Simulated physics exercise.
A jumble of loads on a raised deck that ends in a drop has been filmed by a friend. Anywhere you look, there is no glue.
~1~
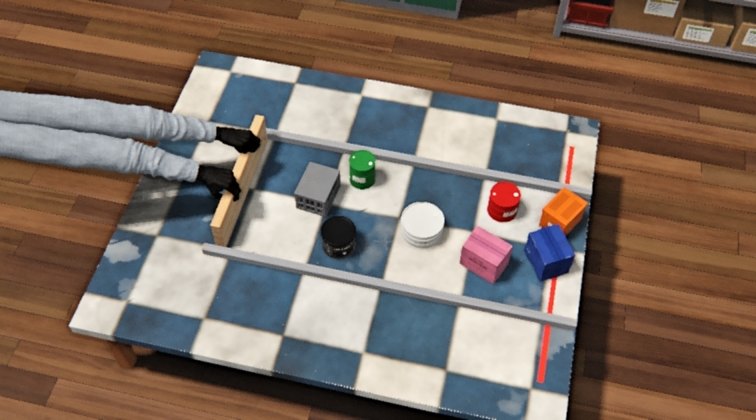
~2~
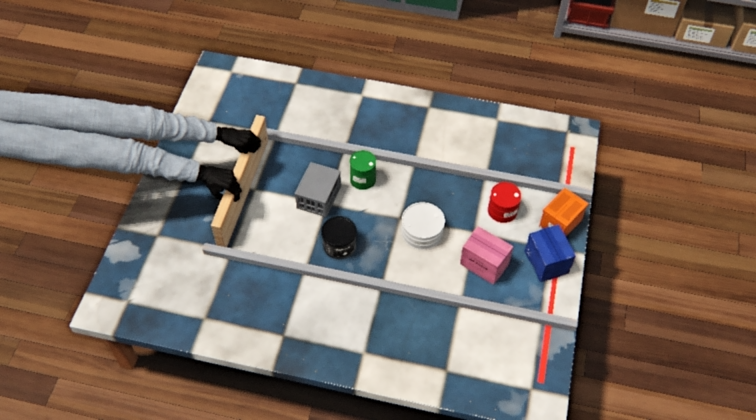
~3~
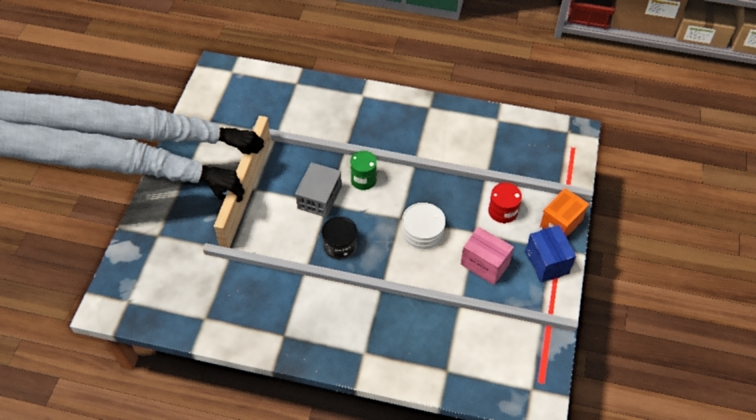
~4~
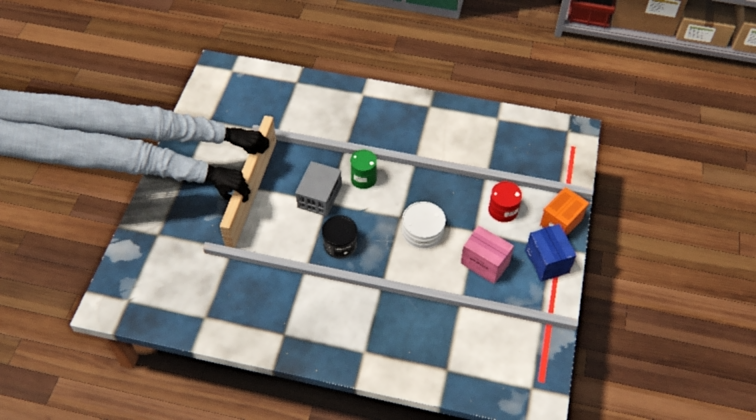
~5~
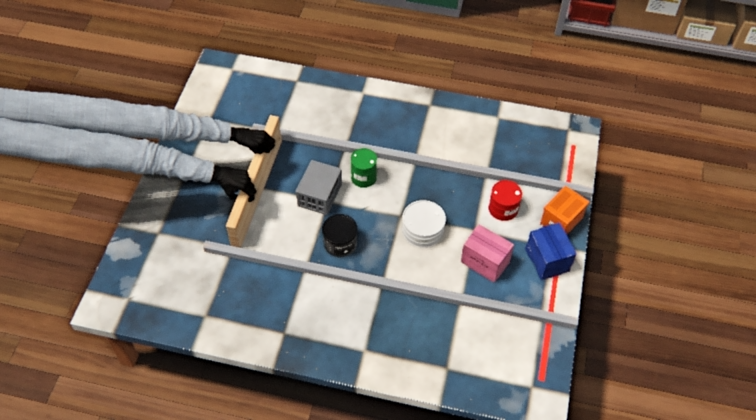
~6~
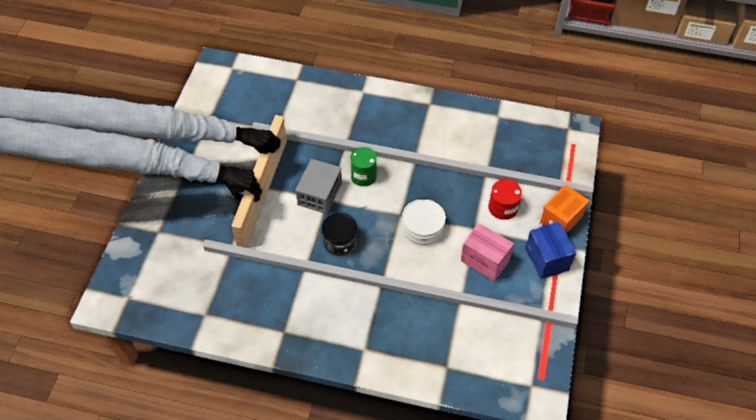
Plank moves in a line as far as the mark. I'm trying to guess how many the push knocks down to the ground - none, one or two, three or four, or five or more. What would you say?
I would say five or more.
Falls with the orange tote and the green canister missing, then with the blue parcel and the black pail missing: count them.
You'd count 3 the first time and 3 the second time.
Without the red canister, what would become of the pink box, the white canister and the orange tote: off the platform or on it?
Result - pink box: Drops; white canister: Drops; orange tote: Drops.
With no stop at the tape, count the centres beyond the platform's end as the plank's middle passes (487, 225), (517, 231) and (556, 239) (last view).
Place by place: 0, 2 and 5.
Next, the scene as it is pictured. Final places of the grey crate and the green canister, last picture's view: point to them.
Result: One about (579, 236), other about (580, 205).
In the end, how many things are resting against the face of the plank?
Contact count: 3.
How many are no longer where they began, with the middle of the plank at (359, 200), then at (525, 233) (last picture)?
So 3, and at the other place 8.
Early on, none off yet; orange tote at rest near (564, 212); blue parcel at rest near (550, 250); red canister at rest near (505, 200).
A while later, none off yet; orange tote travelled a little near (579, 215); blue parcel travelled about its own width near (588, 262); red canister travelled about its own width near (551, 203).
Finally, the number that fall off is five or more; lost, white canister, pink box, red canister, blue parcel and orange tote.
